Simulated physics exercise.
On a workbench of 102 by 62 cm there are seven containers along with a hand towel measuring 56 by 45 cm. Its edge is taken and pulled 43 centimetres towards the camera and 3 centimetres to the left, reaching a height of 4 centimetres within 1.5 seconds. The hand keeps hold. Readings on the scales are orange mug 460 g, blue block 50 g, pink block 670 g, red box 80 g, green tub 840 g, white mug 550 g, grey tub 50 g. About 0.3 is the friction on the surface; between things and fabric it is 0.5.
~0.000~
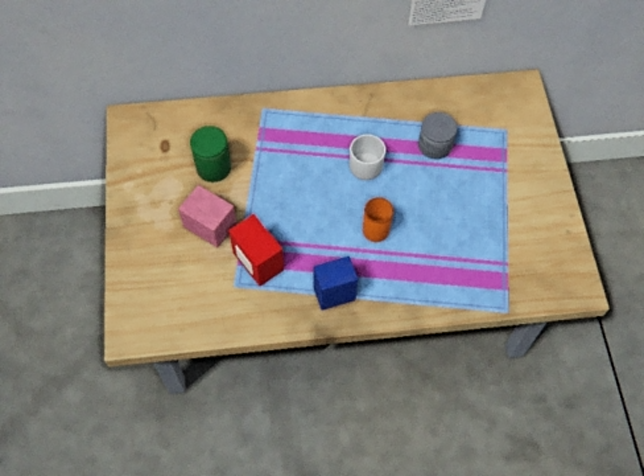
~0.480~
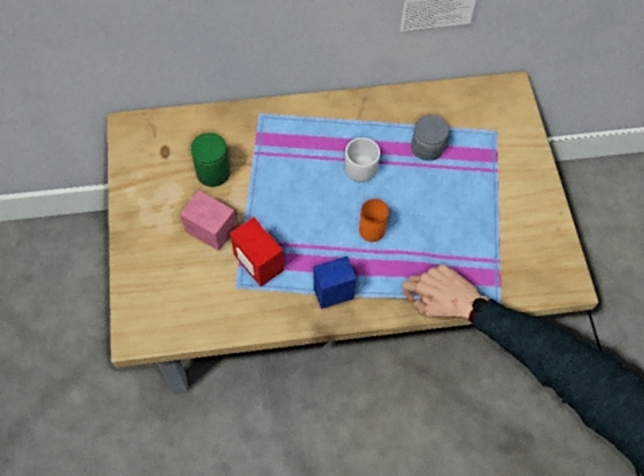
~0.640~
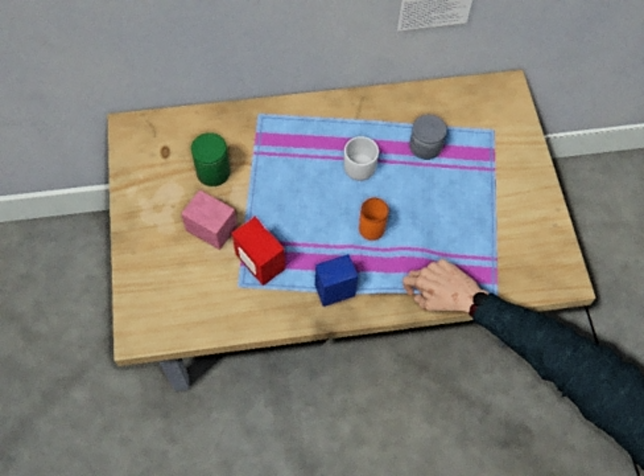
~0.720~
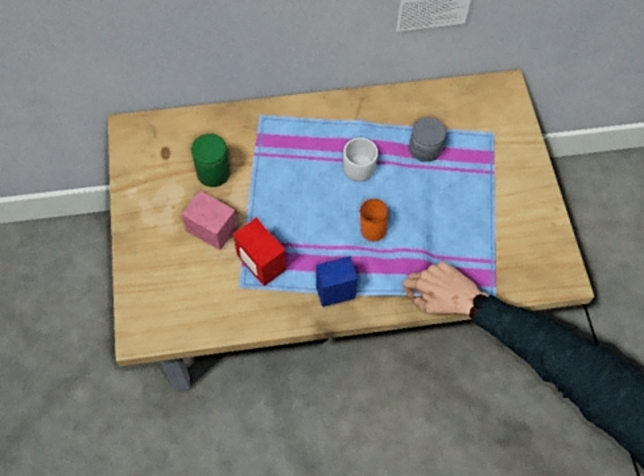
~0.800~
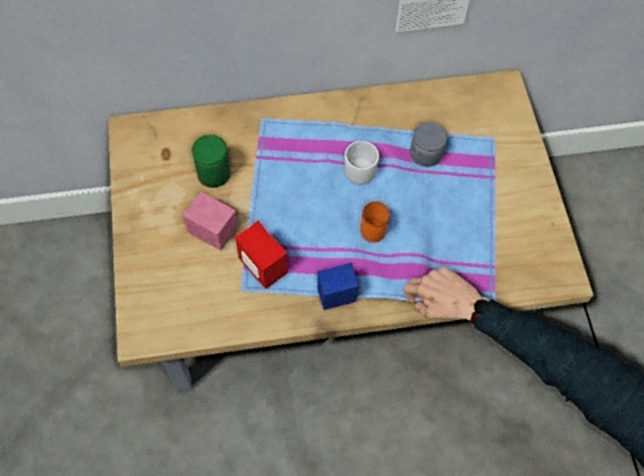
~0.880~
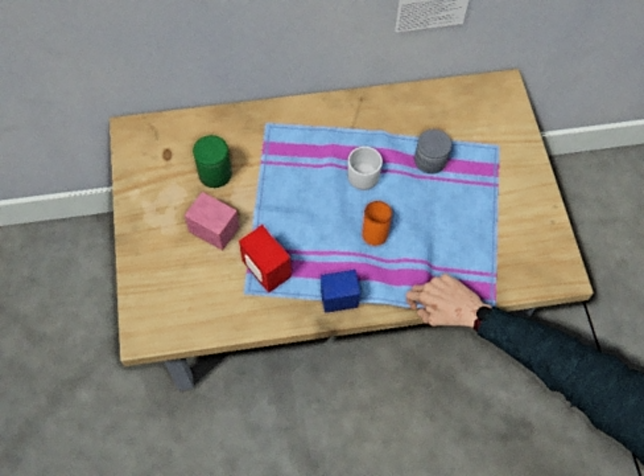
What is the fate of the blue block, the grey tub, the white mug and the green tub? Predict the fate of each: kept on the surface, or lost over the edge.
Blue block lost over the edge; grey tub lost over the edge; white mug lost over the edge; green tub kept on the surface.
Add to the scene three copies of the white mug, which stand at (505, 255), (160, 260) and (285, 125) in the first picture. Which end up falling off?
Still on top, still on top, off the top.
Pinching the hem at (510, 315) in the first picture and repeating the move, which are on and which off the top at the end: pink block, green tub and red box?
Log - pink block: Still on top; green tub: Still on top; red box: Off the top.
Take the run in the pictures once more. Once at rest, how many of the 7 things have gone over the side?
After counting, the figure is 5.
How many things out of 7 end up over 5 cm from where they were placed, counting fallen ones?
After counting, the figure is 5.
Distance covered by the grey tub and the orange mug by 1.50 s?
The grey tub is 30 cm out, the orange mug 35 cm.
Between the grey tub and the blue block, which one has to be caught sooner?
Blue.
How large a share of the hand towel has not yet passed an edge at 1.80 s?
I'd say close to 25 per cent of it.
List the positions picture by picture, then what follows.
In the first picture, shows, blue block (336, 272); grey tub (440, 126); white mug (368, 149); green tub (208, 140); hand towel corners (263, 109) (507, 130) (508, 313).
In the second picture, shows, hand towel corners (260, 114) (497, 131); grip (413, 298).
In the third picture, shows, hand towel corners (259, 114) (494, 130); grip (413, 293).
In the fourth picture, shows, grey tub (429, 130); orange mug (375, 210); hand towel corners (260, 116) (494, 133); grip (413, 295).
In the fifth picture, shows, white mug (362, 155); grey tub (430, 135); blue block (338, 276); hand towel corners (262, 119) (495, 138); grip (414, 300).
In the sixth picture, shows, blue block (341, 281); grey tub (435, 143); white mug (365, 161); green tub (210, 149); hand towel corners (266, 124) (499, 146) (492, 323); grip (416, 307).
At 1.2 s, 85 % of the hand towel is still over the top; grey tub 16 cm off its start, white mug 14 cm off its start, blue block 12 cm off its start.
At 1.5 s, 55 % of the hand towel is still over the top; blue block over the edge, grey tub 30 cm off its start, white mug 30 cm off its start.
At 1.8 s, 25 % of the hand towel is still over the top; white mug 43 cm off its start at (412, 336), grey tub 43 cm off its start at (479, 298), blue block over the edge.
At 2.1 s, 0 % of the hand towel is still over the top; white mug over the edge, grey tub over the edge, blue block over the edge.
At 3.7 s, 0 % of the hand towel is still over the top; white mug over the edge, grey tub over the edge, blue block over the edge, green tub 0 cm off its start at (210, 149).
